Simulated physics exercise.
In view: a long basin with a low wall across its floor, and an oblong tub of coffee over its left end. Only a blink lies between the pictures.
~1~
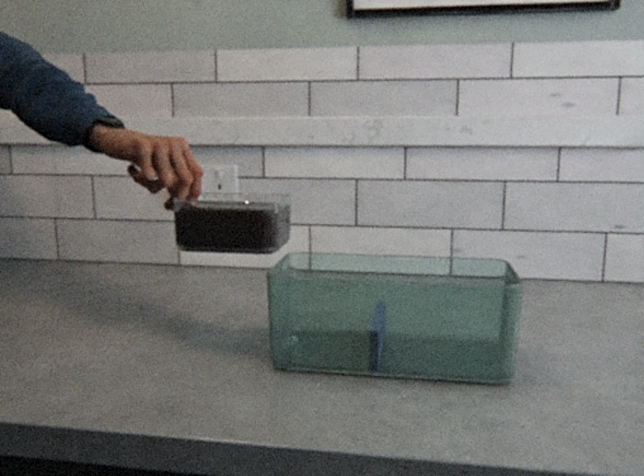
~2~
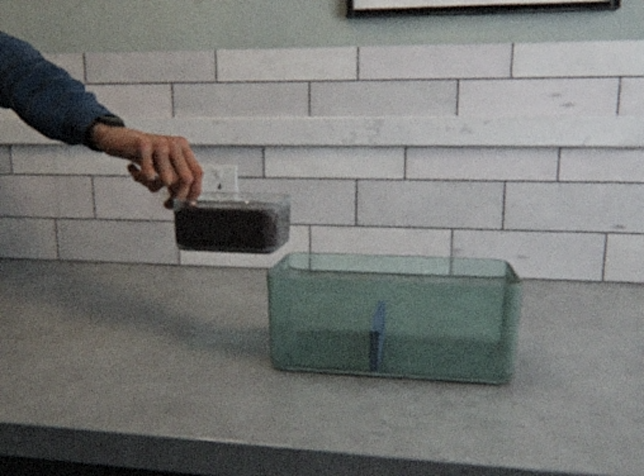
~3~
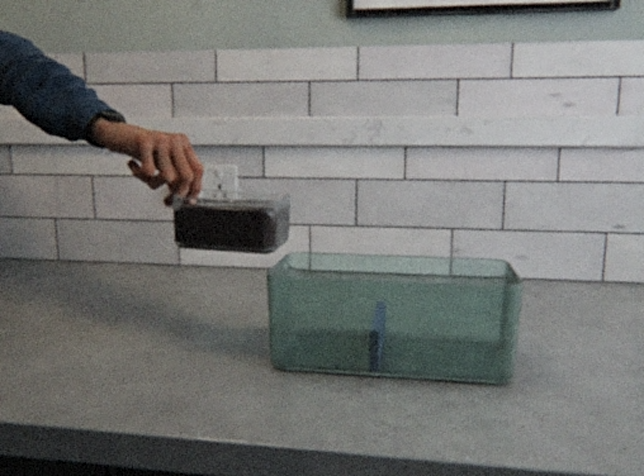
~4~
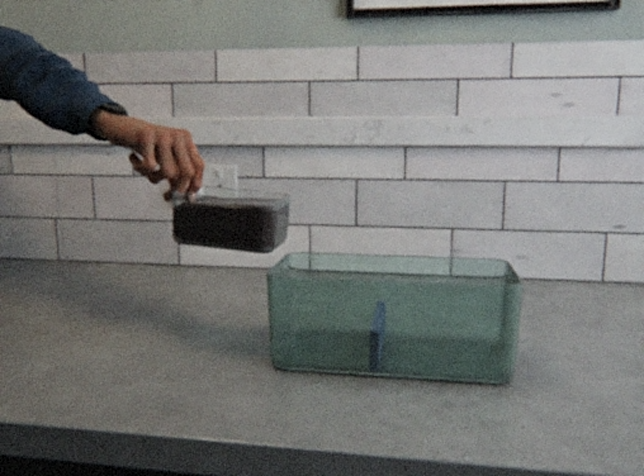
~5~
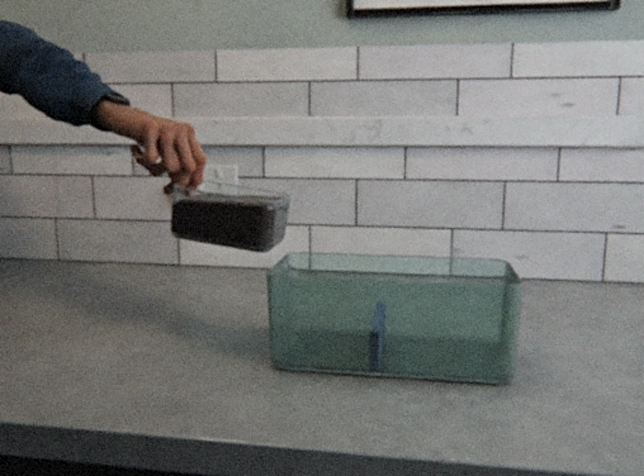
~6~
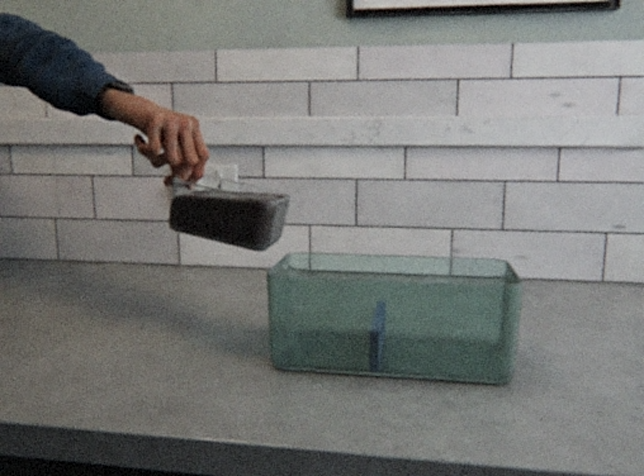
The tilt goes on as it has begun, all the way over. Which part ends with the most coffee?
It is the left one.
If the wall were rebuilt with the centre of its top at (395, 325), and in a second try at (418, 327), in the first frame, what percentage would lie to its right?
Near 5 % and 5 %.
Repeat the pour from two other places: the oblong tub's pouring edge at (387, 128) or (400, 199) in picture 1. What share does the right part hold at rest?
In turn 90 and 100 in a hundred.
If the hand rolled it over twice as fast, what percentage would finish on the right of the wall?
It comes to 20 per cent or so.
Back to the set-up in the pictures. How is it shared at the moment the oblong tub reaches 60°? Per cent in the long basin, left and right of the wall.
Left: 25 %. Right: 0 %.
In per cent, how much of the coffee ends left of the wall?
It comes to 95 per cent or so.
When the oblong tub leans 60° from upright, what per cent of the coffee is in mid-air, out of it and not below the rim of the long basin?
Some 30 per cent.
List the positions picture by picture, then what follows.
In the first frame, it leans 0°; its right rim is at (284, 200); the coffee meets the walls at (189, 205) and (284, 207); the long basin's rim runs from (278, 265) to (515, 274); the wall's top is at (378, 316).
In the second frame, it leans 0°; its right rim is at (284, 200); the coffee meets the walls at (189, 205) and (284, 207).
In the third frame, it leans 2°; its right rim is at (284, 200); the coffee meets the walls at (188, 204) and (284, 206).
In the fourth frame, it leans 4°; its right rim is at (283, 200); the coffee meets the walls at (188, 201) and (283, 203).
In the fifth frame, it leans 8°; its right rim is at (283, 200); the coffee meets the walls at (187, 198) and (283, 201).
In the sixth frame, it leans 12°; its right rim is at (283, 200); the coffee meets the walls at (186, 194) and (283, 198).
A moment on, the tilt is 60° and 45 per cent is still to pour, 25 is left of the wall and 0 right of it.
Next, the tilt is 93° and 9 per cent is still to pour, 82 is left of the wall and 1 right of it.
Then the tilt is 104° and 0 per cent is still to pour, 96 is left of the wall and 2 right of it.
Later the tilt is 104° and 0 per cent is still to pour, 97 is left of the wall and 3 right of it.
At rest 97 per cent lies left of the wall, 3 right of it and 0 outside.
